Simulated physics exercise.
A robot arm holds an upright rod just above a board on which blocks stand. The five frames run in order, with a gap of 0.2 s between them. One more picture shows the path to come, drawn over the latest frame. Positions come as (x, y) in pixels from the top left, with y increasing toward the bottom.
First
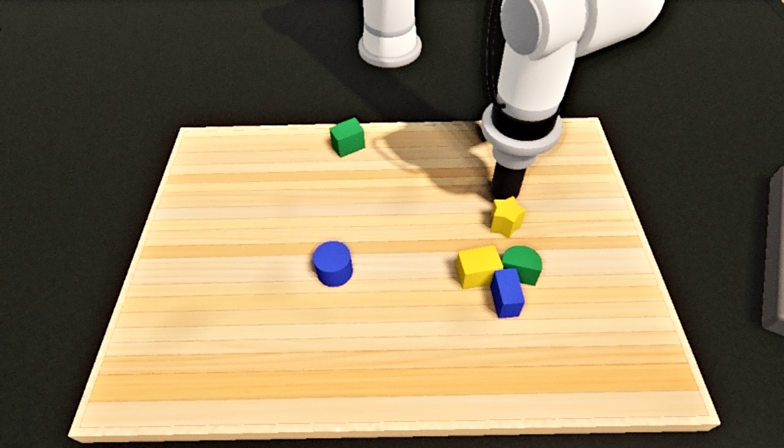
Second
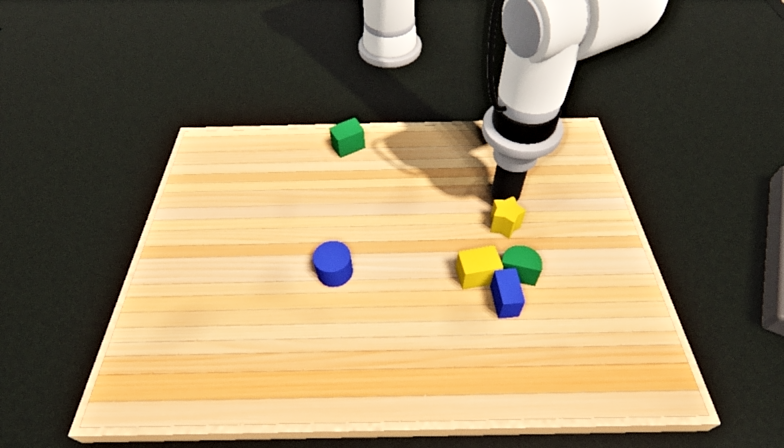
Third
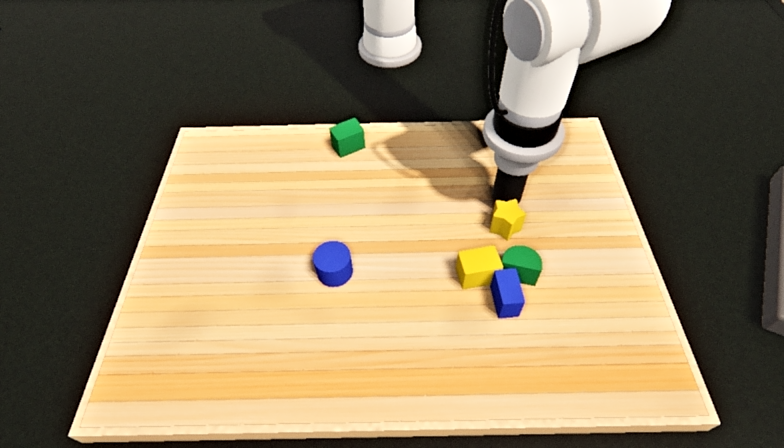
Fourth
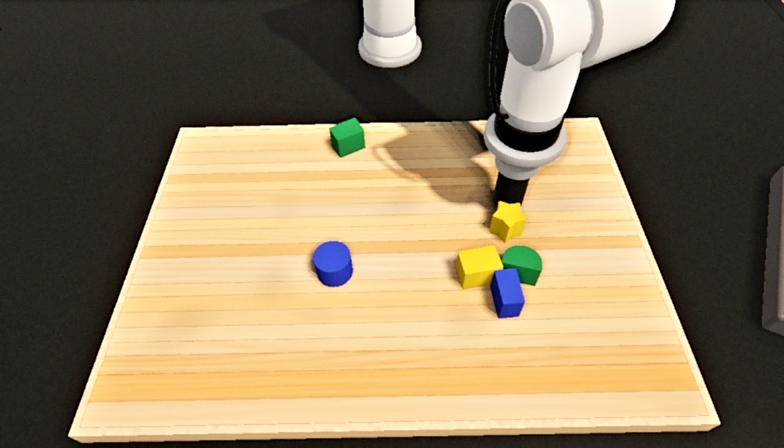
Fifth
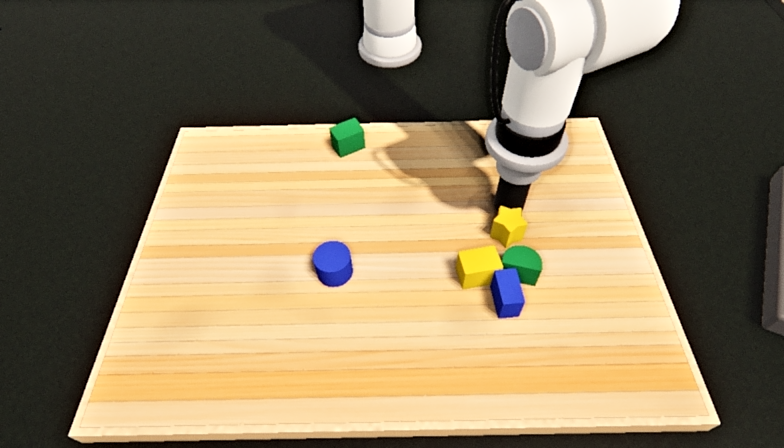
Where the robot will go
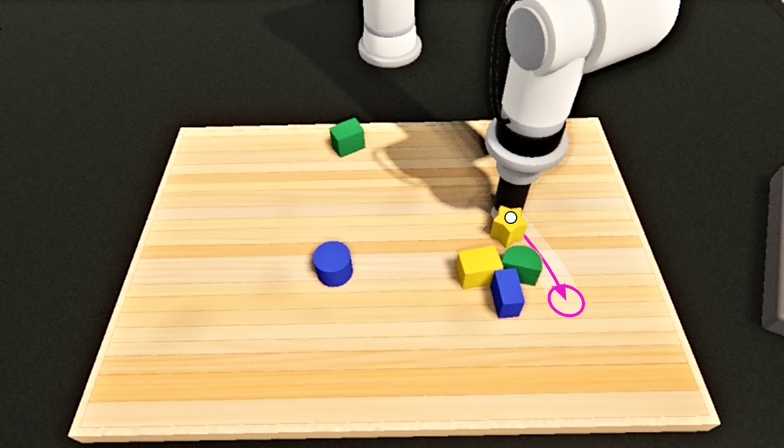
A robot arm slowly pushed a yellow star a short way down the wooden board, closer to a cluster of yellow, green and blue blocks, while all the other blocks stayed still.
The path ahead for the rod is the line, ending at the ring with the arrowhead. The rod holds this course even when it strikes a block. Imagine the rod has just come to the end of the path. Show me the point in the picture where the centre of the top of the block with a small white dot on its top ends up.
Somewhere near (534, 265).
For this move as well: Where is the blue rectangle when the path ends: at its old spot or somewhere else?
The blue rectangle will not stay where it is.
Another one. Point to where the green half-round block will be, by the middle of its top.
At the end it should sit near (515, 284).
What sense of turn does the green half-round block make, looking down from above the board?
Clockwise, looking down.
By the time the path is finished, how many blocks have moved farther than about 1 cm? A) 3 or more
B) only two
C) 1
Answer: A.
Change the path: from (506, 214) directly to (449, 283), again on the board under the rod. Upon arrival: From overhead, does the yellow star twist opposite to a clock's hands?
Final answer: Yes.
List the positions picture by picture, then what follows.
Lower end of the rod at (505, 192), tops of blocks, yellow rectangle at (480, 259), blue rectangle at (510, 286), yellow star at (509, 208), green half-round block at (523, 257), in the first picture.
Rod at (505, 194), blocks as before, in the second picture.
Rod at (506, 197), yellow star at (509, 210), in the third picture.
Rod at (507, 201), yellow star at (510, 213), in the fourth picture.
Rod at (508, 206), yellow rectangle at (480, 259), blue rectangle at (510, 286), yellow star at (511, 218), green half-round block at (523, 257), in the fifth picture.
The drawn path runs from (506, 214) through (527, 239) and (548, 268) to (566, 300); the dot is on the yellow star.
What follows on the original path. One third of the way, rod at (530, 232); blue rectangle at (509, 290); yellow star at (519, 241), turned 30° clockwise; green half-round block at (525, 265).
Two thirds of the way, rod at (552, 260); blue rectangle at (501, 302); yellow star at (529, 260), turned 65° clockwise; green half-round block at (518, 281), turned 35° clockwise.
At the end, rod at (570, 294); yellow rectangle not moved; blue rectangle at (499, 303), turned 15° anticlockwise; yellow star at (534, 265), turned 80° clockwise; green half-round block at (515, 284), turned 50° clockwise.
